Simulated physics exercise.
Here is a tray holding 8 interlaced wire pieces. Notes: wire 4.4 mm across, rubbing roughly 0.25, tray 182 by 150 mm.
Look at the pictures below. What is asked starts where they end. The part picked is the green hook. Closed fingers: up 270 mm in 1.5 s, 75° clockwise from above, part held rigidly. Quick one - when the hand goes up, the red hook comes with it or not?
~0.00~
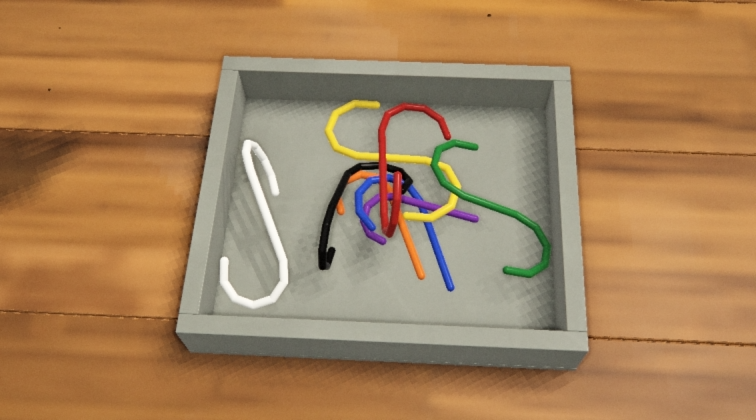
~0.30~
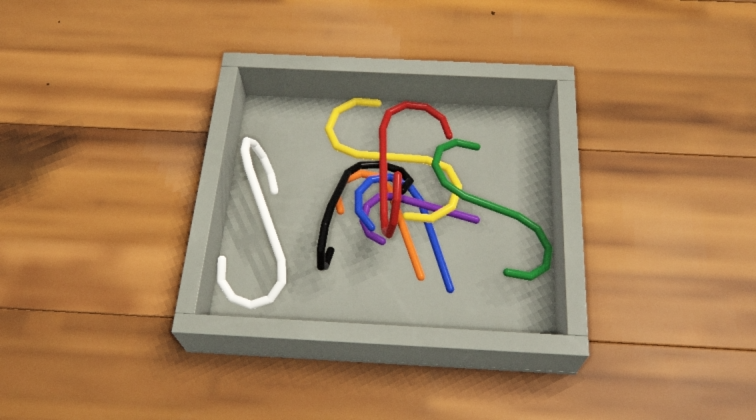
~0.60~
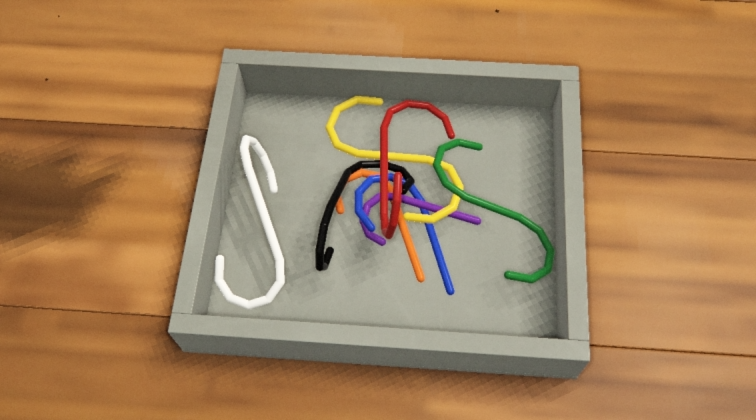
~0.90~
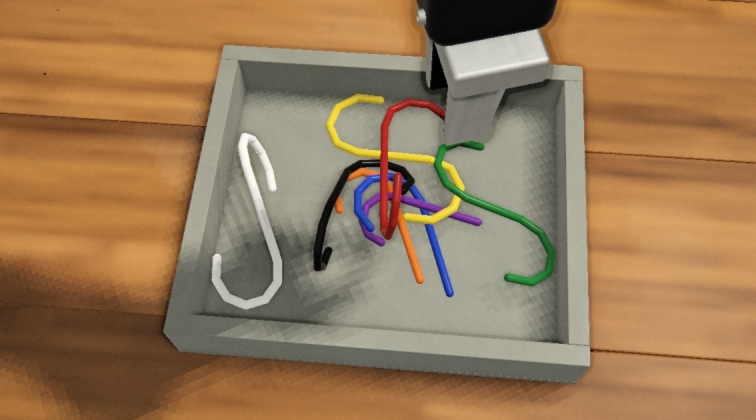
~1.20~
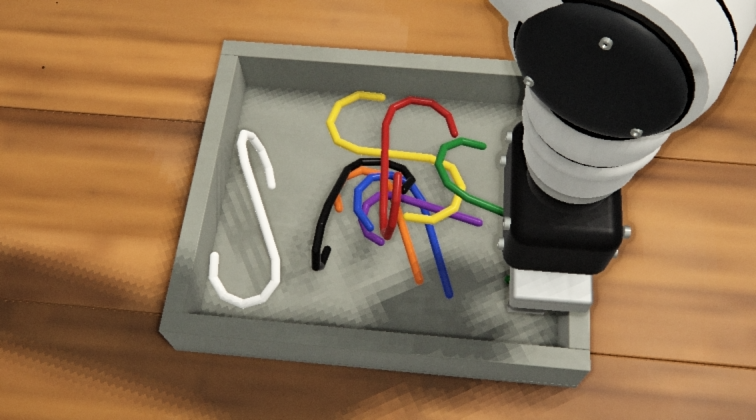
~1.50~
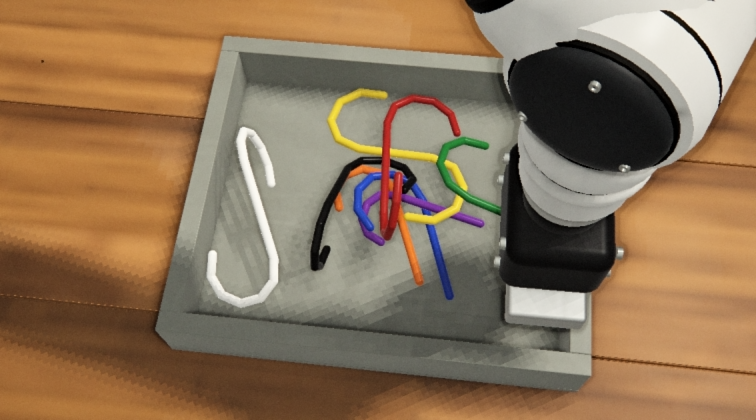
It stays in the tray.
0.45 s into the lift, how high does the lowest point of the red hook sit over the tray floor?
I'd say close to 0 mm.
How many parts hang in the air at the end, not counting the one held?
0.
By 1.95 s, lowest point more than 20 mm over the tray floor, green hook 58 mm.
By 2.33 s, lowest point more than 20 mm over the tray floor, green hook 158 mm.
By 3.00 s, lowest point more than 20 mm over the tray floor, green hook 272 mm.
Finally, hanging green hook 272 mm; the other 7 are down.
